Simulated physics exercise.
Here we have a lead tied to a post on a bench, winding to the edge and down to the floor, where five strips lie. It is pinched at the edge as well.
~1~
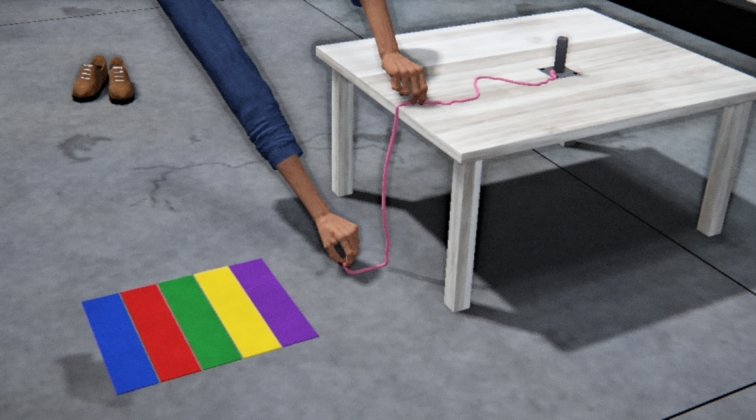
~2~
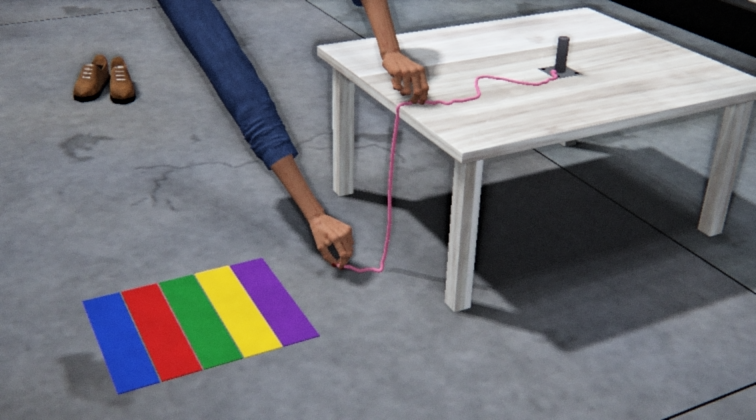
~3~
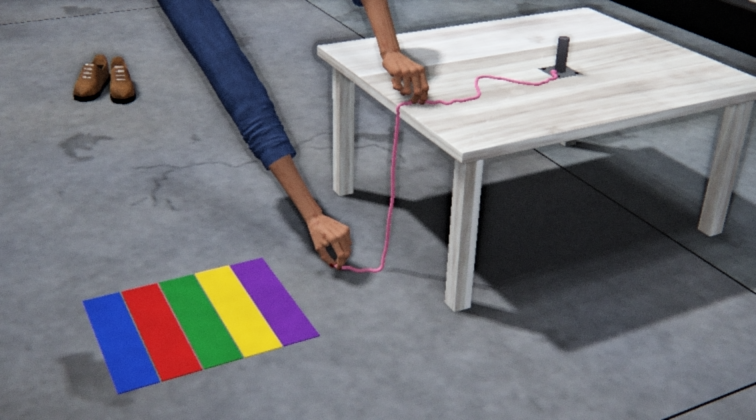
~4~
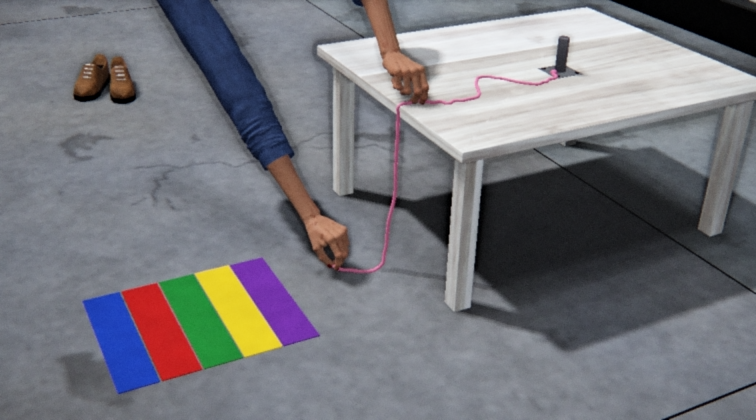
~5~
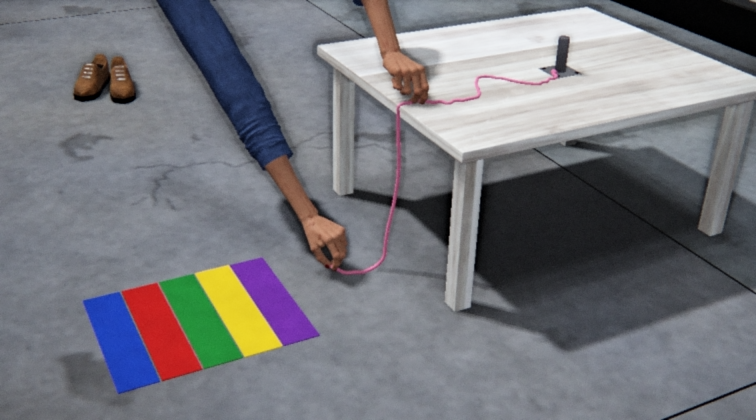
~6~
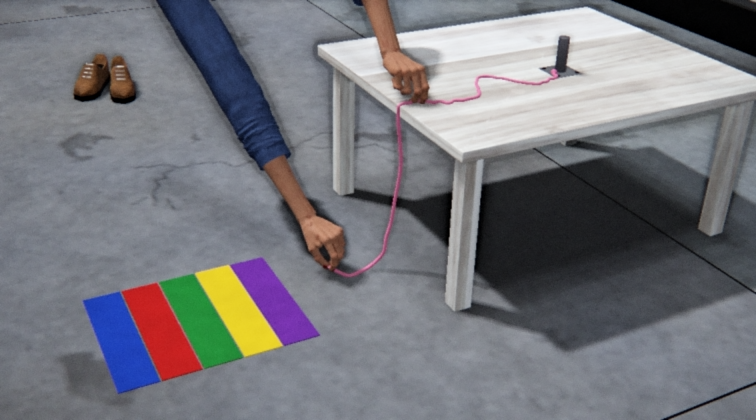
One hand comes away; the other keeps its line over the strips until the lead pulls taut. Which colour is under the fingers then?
It gets as far as the red strip.
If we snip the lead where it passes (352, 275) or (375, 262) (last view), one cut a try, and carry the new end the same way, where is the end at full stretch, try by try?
Near (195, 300) and (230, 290).
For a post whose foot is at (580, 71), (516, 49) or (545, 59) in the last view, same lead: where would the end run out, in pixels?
Near (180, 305), (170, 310) and (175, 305).
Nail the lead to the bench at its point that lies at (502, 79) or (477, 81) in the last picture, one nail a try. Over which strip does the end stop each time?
Taking them in turn: Green; green.
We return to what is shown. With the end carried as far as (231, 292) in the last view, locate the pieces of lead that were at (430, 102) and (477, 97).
About (388, 137), and the other about (416, 98).
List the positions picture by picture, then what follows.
In the first picture, end (345, 264); purple (290, 326); yellow (253, 336); green (214, 347); red (173, 359); blue (131, 370).
In the second picture, end (338, 265); lead through (546, 83) (479, 78) (462, 101) (398, 114) (390, 189) (385, 254).
In the third picture, end (336, 266).
In the fourth picture, end (334, 266); lead through (546, 82) (479, 78) (462, 101) (398, 113) (395, 188) (384, 254).
In the fifth picture, end (331, 266).
In the sixth picture, end (330, 267); lead through (547, 82) (480, 77) (462, 101) (399, 113) (398, 187) (383, 253).
Soon after, end near (231, 292); over yellow.
Then, end near (184, 304); over green.
At full stretch, end near (157, 311); over red. The red one.
